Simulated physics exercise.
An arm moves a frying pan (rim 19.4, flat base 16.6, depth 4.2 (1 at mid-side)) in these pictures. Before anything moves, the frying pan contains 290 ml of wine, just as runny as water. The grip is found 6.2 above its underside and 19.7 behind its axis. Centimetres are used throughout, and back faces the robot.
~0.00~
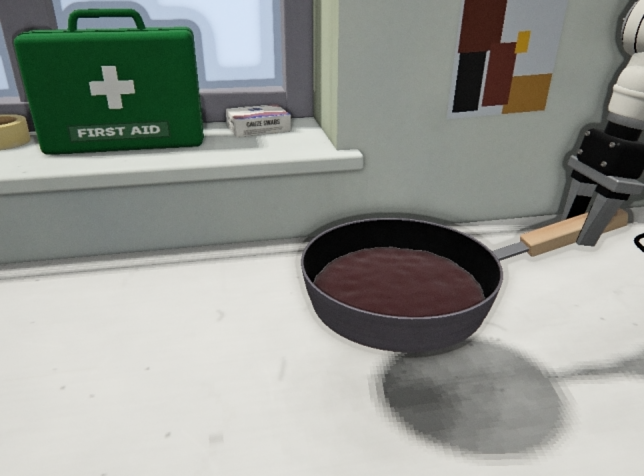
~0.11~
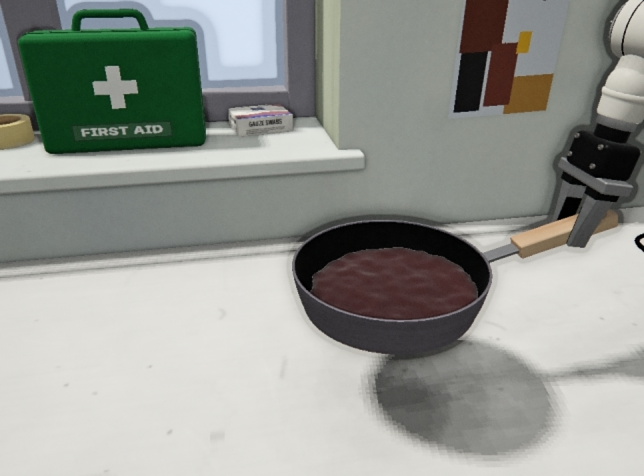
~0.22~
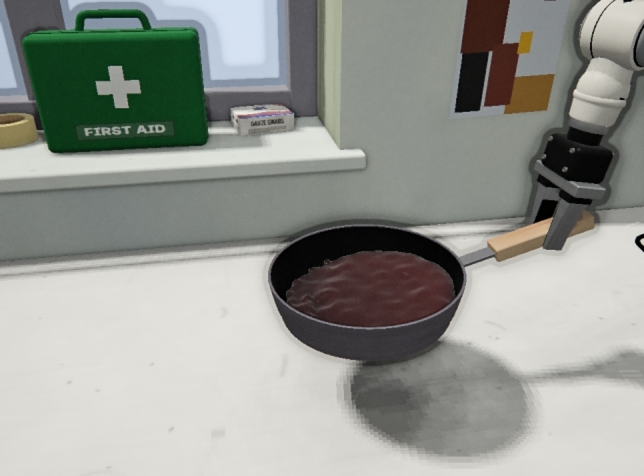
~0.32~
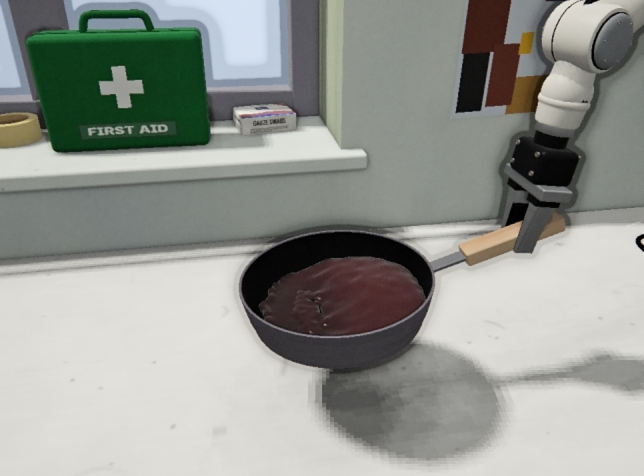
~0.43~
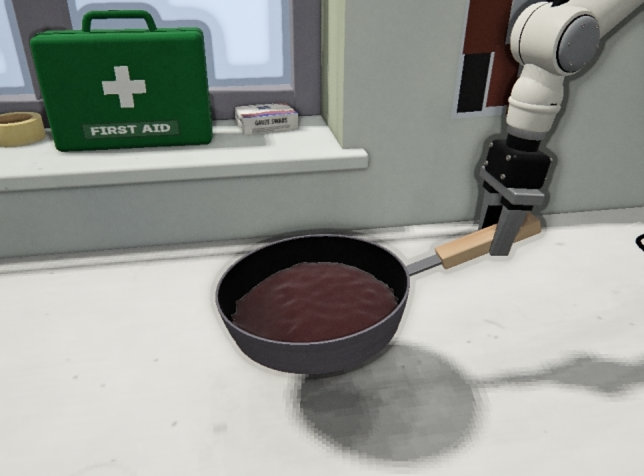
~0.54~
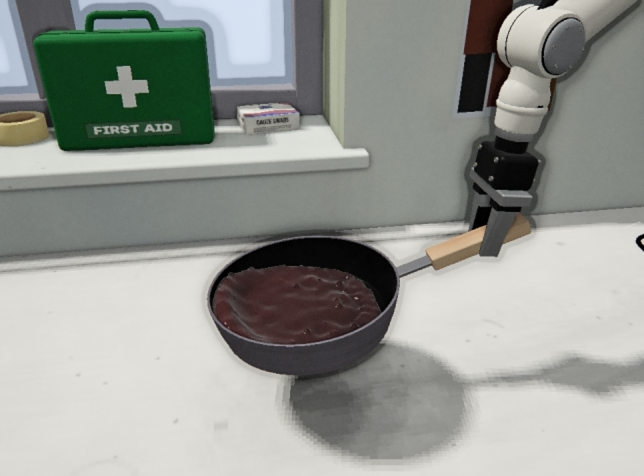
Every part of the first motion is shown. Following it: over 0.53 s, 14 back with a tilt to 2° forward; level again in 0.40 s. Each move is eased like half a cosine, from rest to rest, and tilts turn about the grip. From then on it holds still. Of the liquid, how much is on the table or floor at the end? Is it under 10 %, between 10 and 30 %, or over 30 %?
Between 10 and 30 %.
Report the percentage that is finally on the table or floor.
14 per cent or so.
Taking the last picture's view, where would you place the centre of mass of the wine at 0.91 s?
Centre: Close to (392, 296) in the last picture.
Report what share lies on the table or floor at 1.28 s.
My guess is close to 12 per cent.
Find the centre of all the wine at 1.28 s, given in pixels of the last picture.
In the last picture, close to (449, 285).
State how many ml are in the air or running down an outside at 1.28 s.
About 0 ml.
After 0.91 s, tilted 3° forward, liquid up to 17 above the table; 255 ml in the frying pan, 35 ml on the table or floor.
After 1.28 s, level, liquid up to 16 above the table; 250 ml in the frying pan, 35 ml on the table or floor.
After 1.67 s, level, liquid up to 15 above the table; 250 ml in the frying pan, 40 ml on the table or floor.
After 2.47 s, level, liquid up to 15 above the table; 250 ml in the frying pan, 40 ml on the table or floor.
At rest, 250 ml in the frying pan, 40 ml on the table or floor. That is 14 % on the table or floor.
